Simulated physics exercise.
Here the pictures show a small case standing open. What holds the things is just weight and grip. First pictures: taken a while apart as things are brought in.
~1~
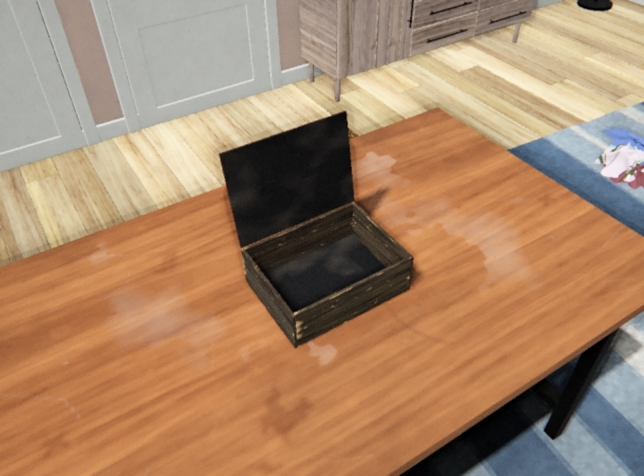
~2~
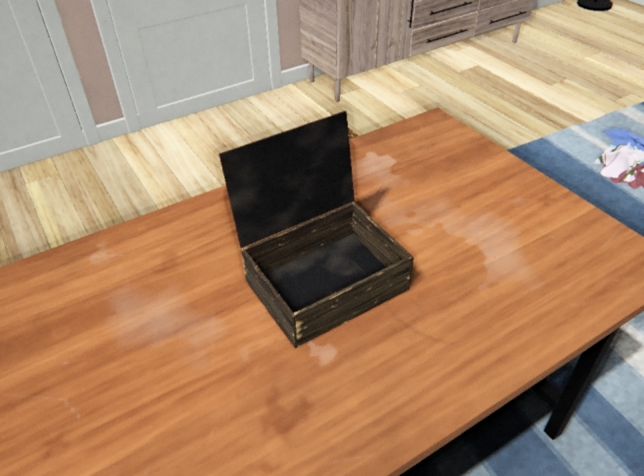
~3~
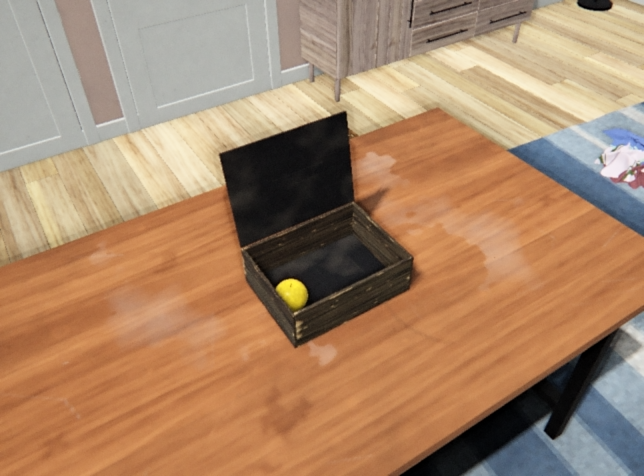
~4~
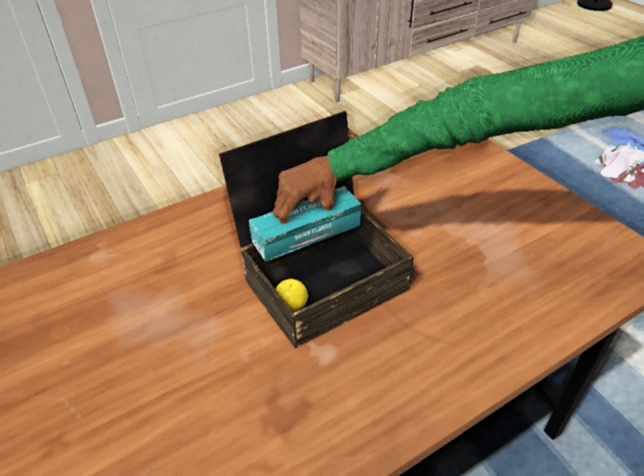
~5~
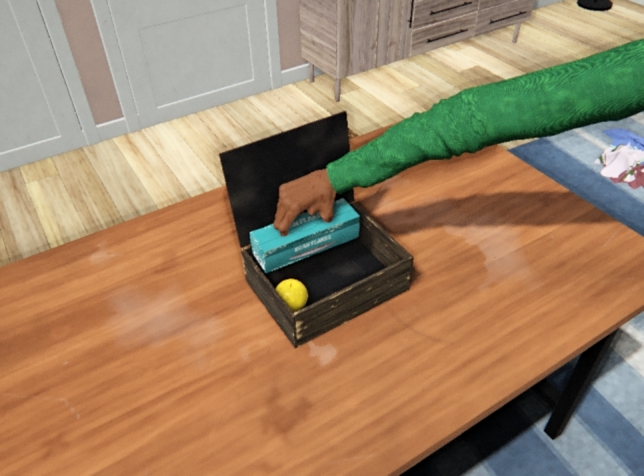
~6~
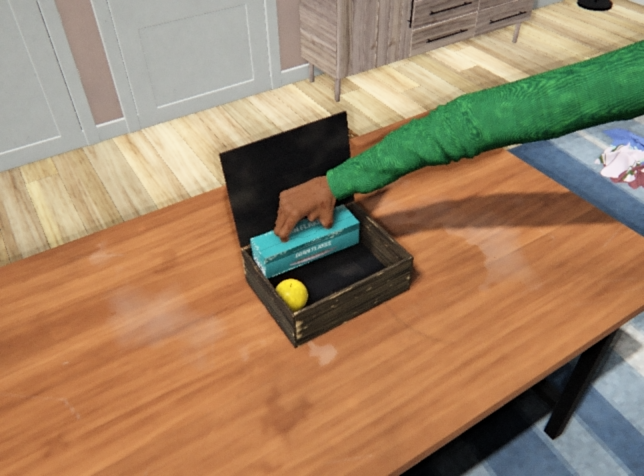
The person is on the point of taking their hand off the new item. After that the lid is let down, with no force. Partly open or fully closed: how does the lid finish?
Fully closed.
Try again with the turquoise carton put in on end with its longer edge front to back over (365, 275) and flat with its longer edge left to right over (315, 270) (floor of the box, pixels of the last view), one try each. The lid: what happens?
The lid stays partly open the first time and goes all the way down the second time.
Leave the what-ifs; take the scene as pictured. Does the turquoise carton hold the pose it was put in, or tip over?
By the end the turquoise carton has kept its angle.
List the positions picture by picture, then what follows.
In the first frame, the last thing is not in view yet.
In the second frame, the last thing is not in view yet.
In the third frame, the last thing is not in view yet.
The fourth frame shows on its way; turquoise carton (306, 223).
The fifth frame shows on its way; turquoise carton (306, 235).
The sixth frame shows put in, still held; turquoise carton (306, 241).
Then, 0.30 s on from there, turquoise carton turned 14° from how it was put near (305, 258).
Then, 1.40 s on from there, lid 74° above the rim; turquoise carton shifted a little near (308, 263); yellow apple shifted about its own width.
Then, 1.70 s on from there, lid 46° above the rim; turquoise carton shifted a little near (308, 263); yellow apple shifted about its own width.
Then, 2.00 s on from there, lid 5° above the rim; turquoise carton shifted a little near (308, 263); yellow apple shifted about its own width.
In the end, lid shut; moved from the start, yellow apple and turquoise carton. At the end, from the last picture's camera, turquoise carton near (308, 263).
